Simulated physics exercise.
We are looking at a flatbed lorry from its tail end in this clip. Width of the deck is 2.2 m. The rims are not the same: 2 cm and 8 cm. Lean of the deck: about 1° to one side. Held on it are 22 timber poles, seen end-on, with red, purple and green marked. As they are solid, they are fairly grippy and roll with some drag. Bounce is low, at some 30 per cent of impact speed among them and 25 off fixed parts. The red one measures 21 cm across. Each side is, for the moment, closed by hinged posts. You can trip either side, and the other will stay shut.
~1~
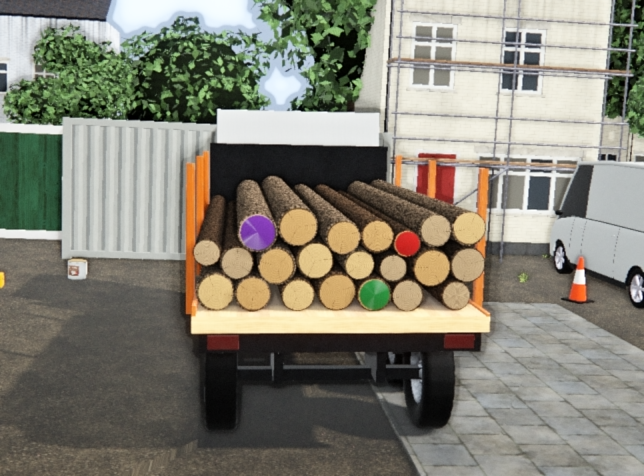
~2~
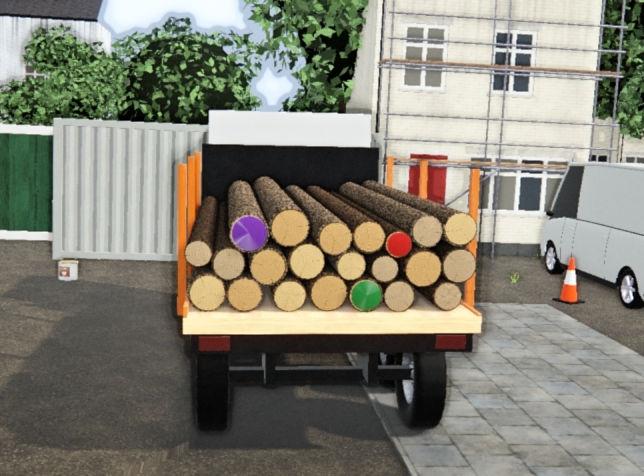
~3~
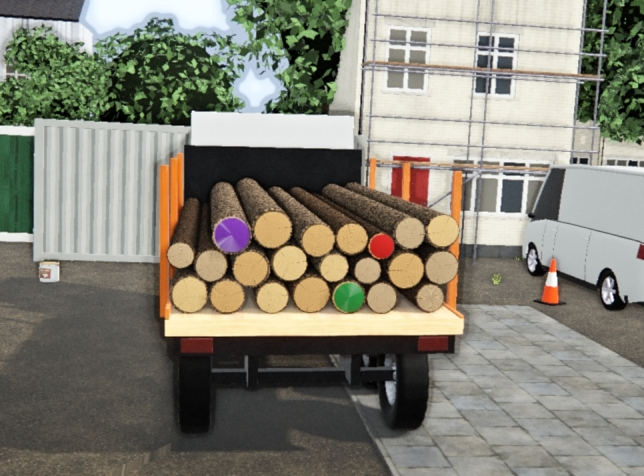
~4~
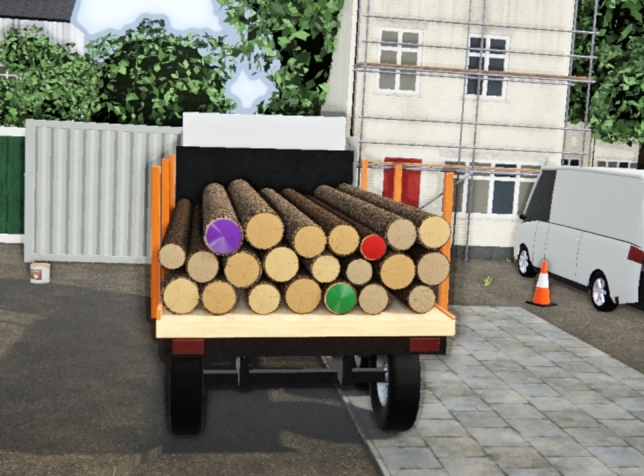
In a yard beside a scaffolded house, a flatbed truck stacked with logs, their ends marked purple, red and green, slid slightly left in view, while the logs stayed still on the deck.
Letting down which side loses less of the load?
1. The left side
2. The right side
Answer: 1.
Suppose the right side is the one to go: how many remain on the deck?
Count: 19.
If it is the left, after 0.8 s, red is up on others, 60 cm from the right edge; purple is up on others, 45 cm from the left edge; green is on the deck, 85 cm from the right edge; 1 gone from the deck.
If it is the left, in the end, red is up on others, 60 cm from the right edge; purple is up on others, 45 cm from the left edge; green is on the deck, 85 cm from the right edge; 1 gone from the deck.
If it is the right, after 0.6 s, red is up on others, 55 cm from the right edge; purple is up on others, 45 cm from the left edge; green is on the deck, 85 cm from the right edge; 2 gone from the deck.
If it is the right, in the end, red is up on others, 50 cm from the right edge; purple is up on others, 45 cm from the left edge; green is on the deck, 85 cm from the right edge; 3 gone from the deck.
